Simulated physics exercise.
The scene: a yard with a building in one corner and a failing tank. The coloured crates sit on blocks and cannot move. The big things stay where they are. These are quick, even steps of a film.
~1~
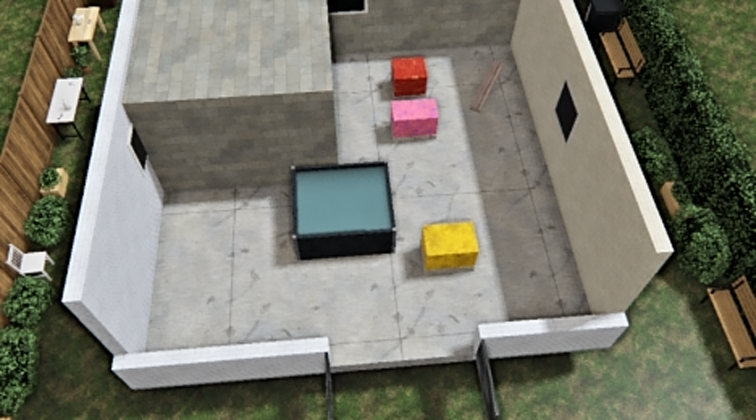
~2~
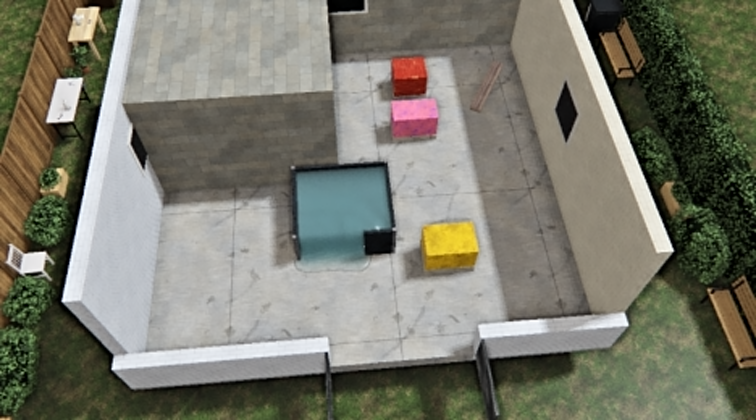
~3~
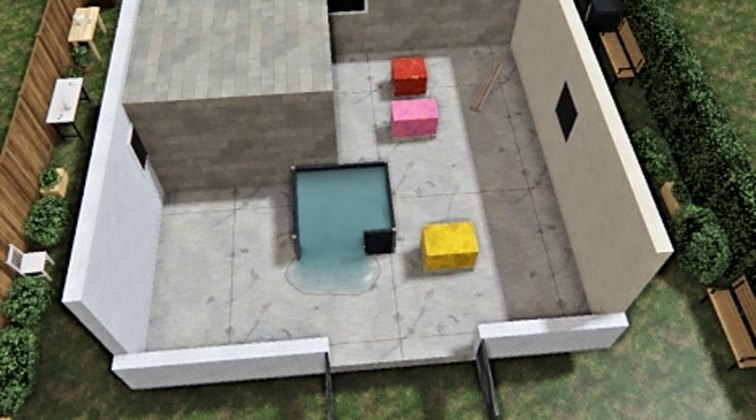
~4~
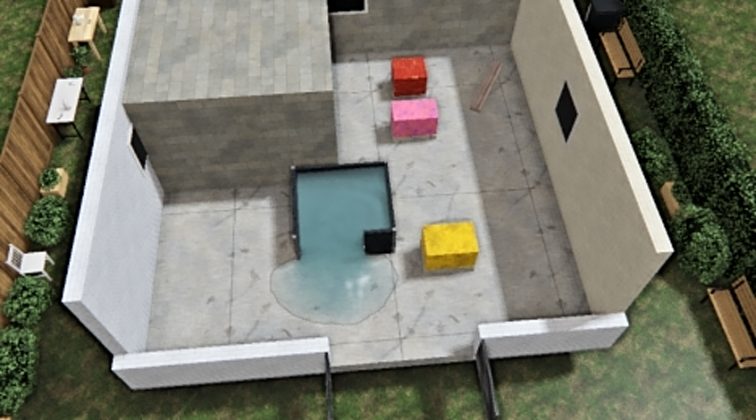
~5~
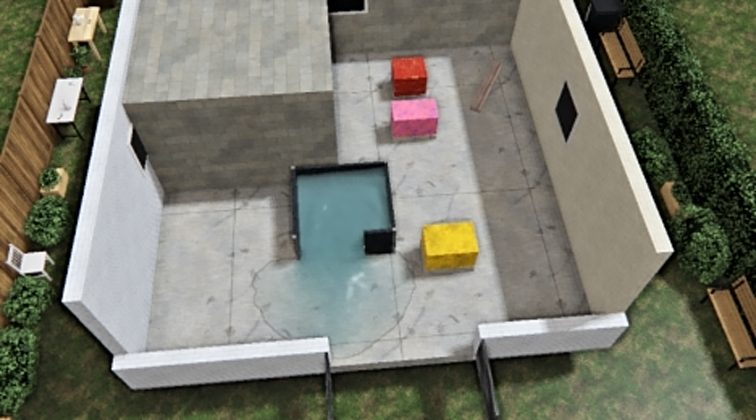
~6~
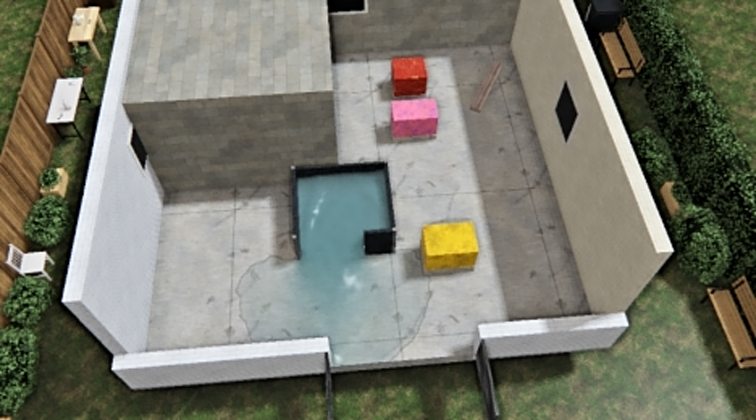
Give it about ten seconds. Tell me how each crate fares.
In the end: The yellow crate stays dry; the pink crate stays dry; the red crate stays dry.
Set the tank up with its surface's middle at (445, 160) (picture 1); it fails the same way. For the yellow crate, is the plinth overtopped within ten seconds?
In short: The yellow one is wetted.
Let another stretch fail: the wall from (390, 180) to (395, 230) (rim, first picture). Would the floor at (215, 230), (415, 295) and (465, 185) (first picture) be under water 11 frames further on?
As listed: Clear, under water, covered.
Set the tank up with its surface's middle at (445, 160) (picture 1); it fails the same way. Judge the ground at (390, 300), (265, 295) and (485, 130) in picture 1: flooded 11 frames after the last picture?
As listed: Under water, under water, no water.
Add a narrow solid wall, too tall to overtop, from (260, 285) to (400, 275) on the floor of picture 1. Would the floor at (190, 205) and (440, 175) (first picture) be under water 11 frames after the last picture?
One after the other: Wet, covered.
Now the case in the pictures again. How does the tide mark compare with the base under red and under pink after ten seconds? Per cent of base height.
In turn 0 and 20 per cent.
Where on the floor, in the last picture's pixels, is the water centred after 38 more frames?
Near (270, 261).
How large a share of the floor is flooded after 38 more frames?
About 35 per cent.
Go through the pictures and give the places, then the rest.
Still water in the open tank at (342, 201), in the first frame.
Water pours out at (332, 249) and has run to (367, 262), in the second frame.
Water pours out at (332, 250) and has run to (369, 284), in the third frame.
Water pours out at (332, 250) and has run to (359, 318), in the fourth frame.
Water pours out at (332, 250) and has run to a hidden place, in the fifth frame.
The front is at a hidden place, out from the gap at (332, 250), in the sixth frame.
A moment on, water covers 15 % of the floor; the yellow crate water round its plinth, the pink crate not reached, the red crate not reached.
Next, water covers 20 % of the floor; the yellow crate water round its plinth, the pink crate not reached, the red crate not reached.
Then, water covers 30 % of the floor; the yellow crate water round its plinth, the pink crate not reached, the red crate not reached.
Later, water covers 35 % of the floor; the yellow crate water round its plinth, the pink crate not reached, the red crate not reached.
In the end, water covers 35 % of the floor; the yellow crate stayed above the water, the pink crate stayed above the water, the red crate stayed above the water.
